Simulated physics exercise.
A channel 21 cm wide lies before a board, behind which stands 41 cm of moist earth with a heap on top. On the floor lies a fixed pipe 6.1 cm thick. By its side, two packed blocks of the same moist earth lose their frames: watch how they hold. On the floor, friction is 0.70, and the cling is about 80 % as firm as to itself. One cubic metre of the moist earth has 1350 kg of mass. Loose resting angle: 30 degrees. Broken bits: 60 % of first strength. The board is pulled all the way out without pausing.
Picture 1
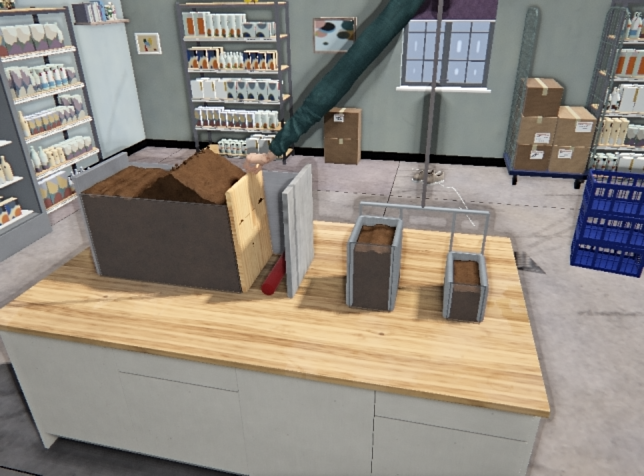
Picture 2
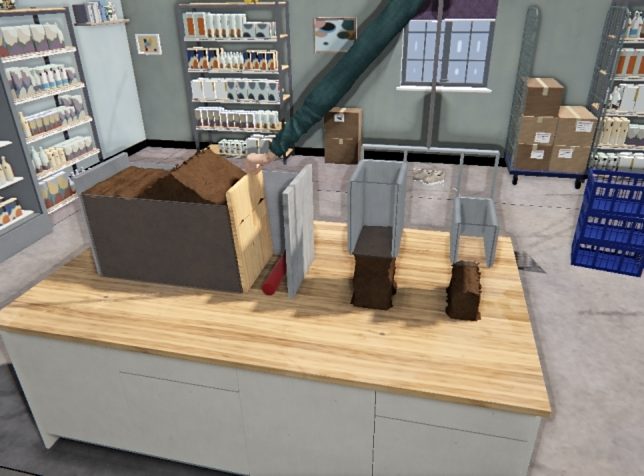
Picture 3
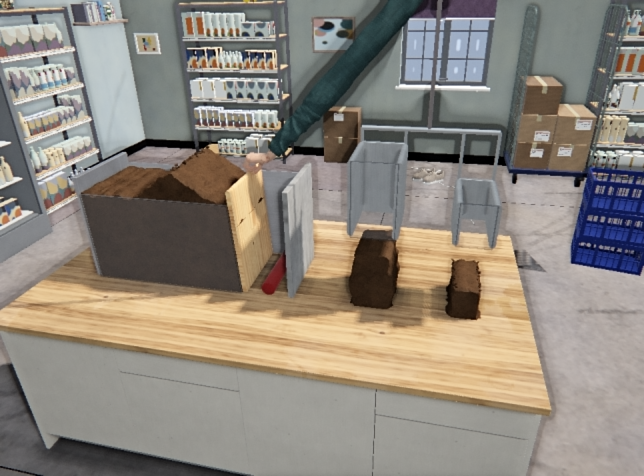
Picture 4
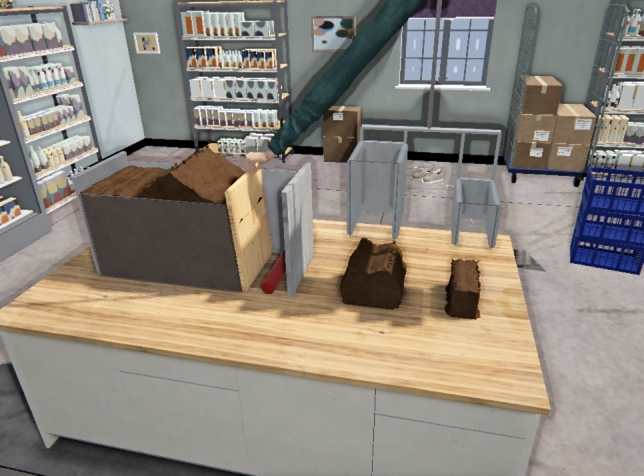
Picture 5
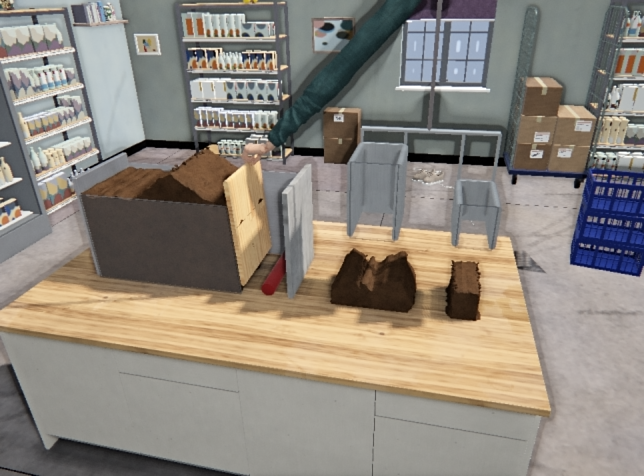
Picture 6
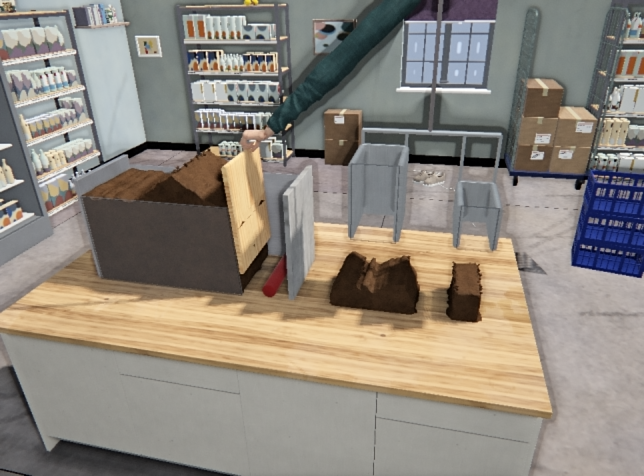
The taller block of brown earth slumped into a low, jagged heap after grey casings lifted off both blocks, while the smaller one kept its shape; then a green-sleeved arm drew a wooden board upward.
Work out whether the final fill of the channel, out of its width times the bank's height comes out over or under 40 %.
It comes out over.
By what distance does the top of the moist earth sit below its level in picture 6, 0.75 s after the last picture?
Some 1.5 cm.
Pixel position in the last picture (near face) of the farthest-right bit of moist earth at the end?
Roughly at (286, 278).
Then, 0.34 s after the last picture, the face still stands, with nothing on top of the pipe; the channel is 0 % full.
Then, 0.75 s after the last picture, the fallen stuff reaches 5 % of the way across, with nothing on top of the pipe; the channel is 3 % full.
Then, 1.15 s after the last picture, the fallen stuff reaches 61 % of the way across, with 11 cm on top of the pipe; the channel is 36 % full.
Then, 1.56 s after the last picture, the fallen stuff reaches 90 % of the way across, with 15 cm on top of the pipe; the channel is 45 % full.
Then, 1.85 s after the last picture, at the end, the fallen stuff reaches 97 % of the way across, with 15 cm on top of the pipe; the channel is 46 % full.
